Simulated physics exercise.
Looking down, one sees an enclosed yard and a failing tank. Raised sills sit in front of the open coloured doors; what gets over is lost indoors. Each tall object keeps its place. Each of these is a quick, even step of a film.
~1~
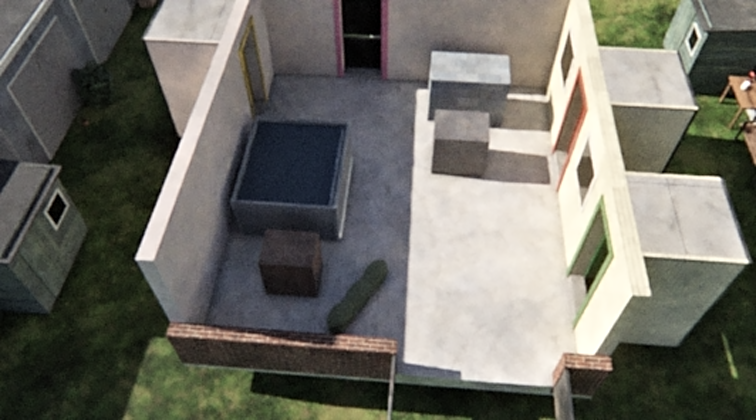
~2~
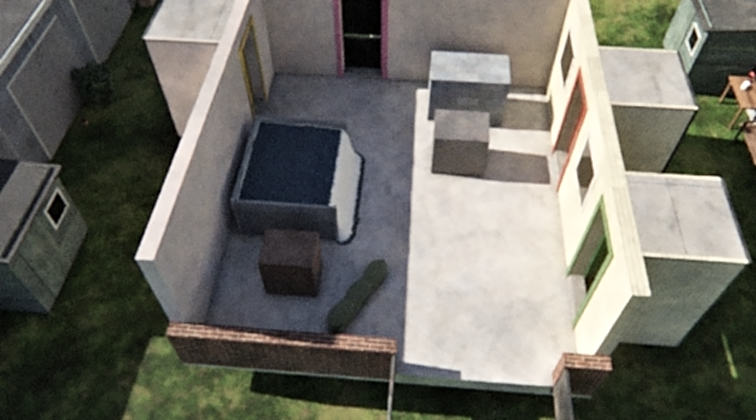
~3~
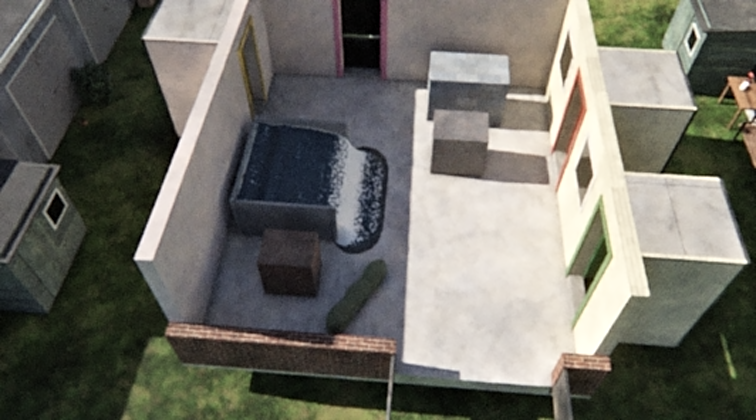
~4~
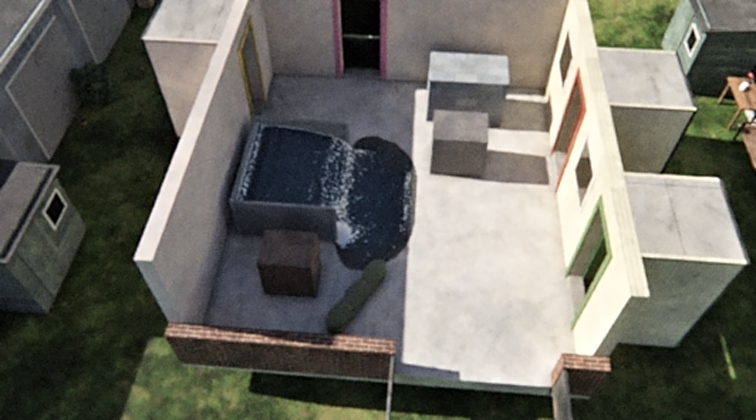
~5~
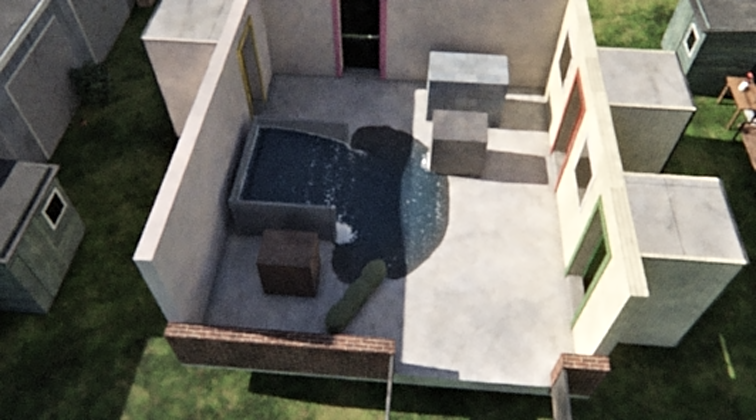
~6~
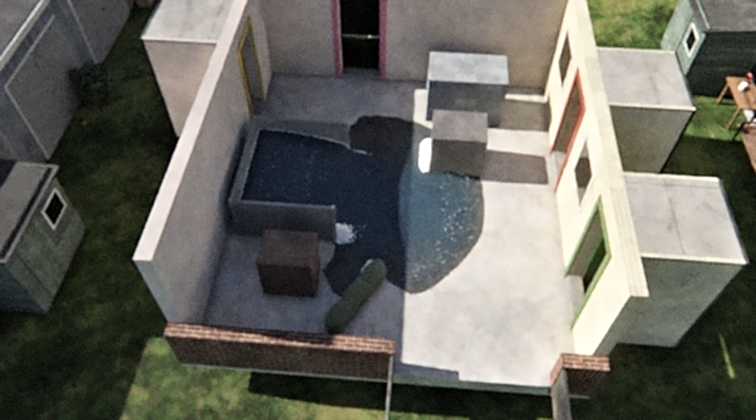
Walled yard seen from above, with dark water pouring from a tank's open right side and spreading rightward across the pale floor.
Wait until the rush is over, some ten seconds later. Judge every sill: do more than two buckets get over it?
Verdict: Yellow door - two or fewer get over; pink door - two or fewer get over; red door - more than two get over; green door - more than two get over.
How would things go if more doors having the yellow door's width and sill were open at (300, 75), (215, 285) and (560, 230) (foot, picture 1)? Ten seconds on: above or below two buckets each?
Result, in listed order - misses the mark, misses the mark, beats the mark.
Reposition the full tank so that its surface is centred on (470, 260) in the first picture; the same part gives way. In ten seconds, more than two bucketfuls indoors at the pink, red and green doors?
As I see it, the pink door stays within the limit, the red door stays within the limit and the green door overshoots.
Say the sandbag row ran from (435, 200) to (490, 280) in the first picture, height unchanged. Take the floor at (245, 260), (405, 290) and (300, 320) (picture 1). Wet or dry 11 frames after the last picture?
Parched, soaked, parched.
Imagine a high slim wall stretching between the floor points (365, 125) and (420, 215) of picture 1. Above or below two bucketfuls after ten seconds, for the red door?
Red falls short.
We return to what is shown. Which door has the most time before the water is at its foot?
My answer: The yellow-painted one.
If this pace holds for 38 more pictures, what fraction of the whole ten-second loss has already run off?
By my reckoning, 65 %.
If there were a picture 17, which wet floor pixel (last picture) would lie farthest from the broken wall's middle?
I'd say at around (571, 374).
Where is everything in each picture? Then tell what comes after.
The first frame shows still water in the tank at (294, 163).
In the second frame, the front is at (340, 242), out from the gap at (342, 183).
In the third frame, water pours out at (341, 186) and has run to (358, 249).
In the fourth frame, water pours out at (341, 188) and has run to (369, 264).
In the fifth frame, the front is at (412, 267), out from the gap at (341, 188).
In the sixth frame, the front is at (481, 211), out from the gap at (340, 189).
A moment on, water covers 45 % of the floor; the yellow door not reached, the pink door not reached, the red door under two buckets in, the green door wet at the sill, nothing in.
Next, water covers 60 % of the floor; the yellow door not reached, the pink door wet at the sill, nothing in, the red door over two buckets in, the green door over two buckets in.
Then, water covers 70 % of the floor; the yellow door not reached, the pink door wet at the sill, nothing in, the red door far over two buckets in, the green door far over two buckets in.
Later, water covers 85 % of the floor; the yellow door wet at the sill, nothing in, the pink door under two buckets in, the red door far over two buckets in, the green door far over two buckets in.
In the end, water covers 95 % of the floor; the yellow door wet at the sill, nothing in, the pink door under two buckets in, the red door far over two buckets in, the green door far over two buckets in.
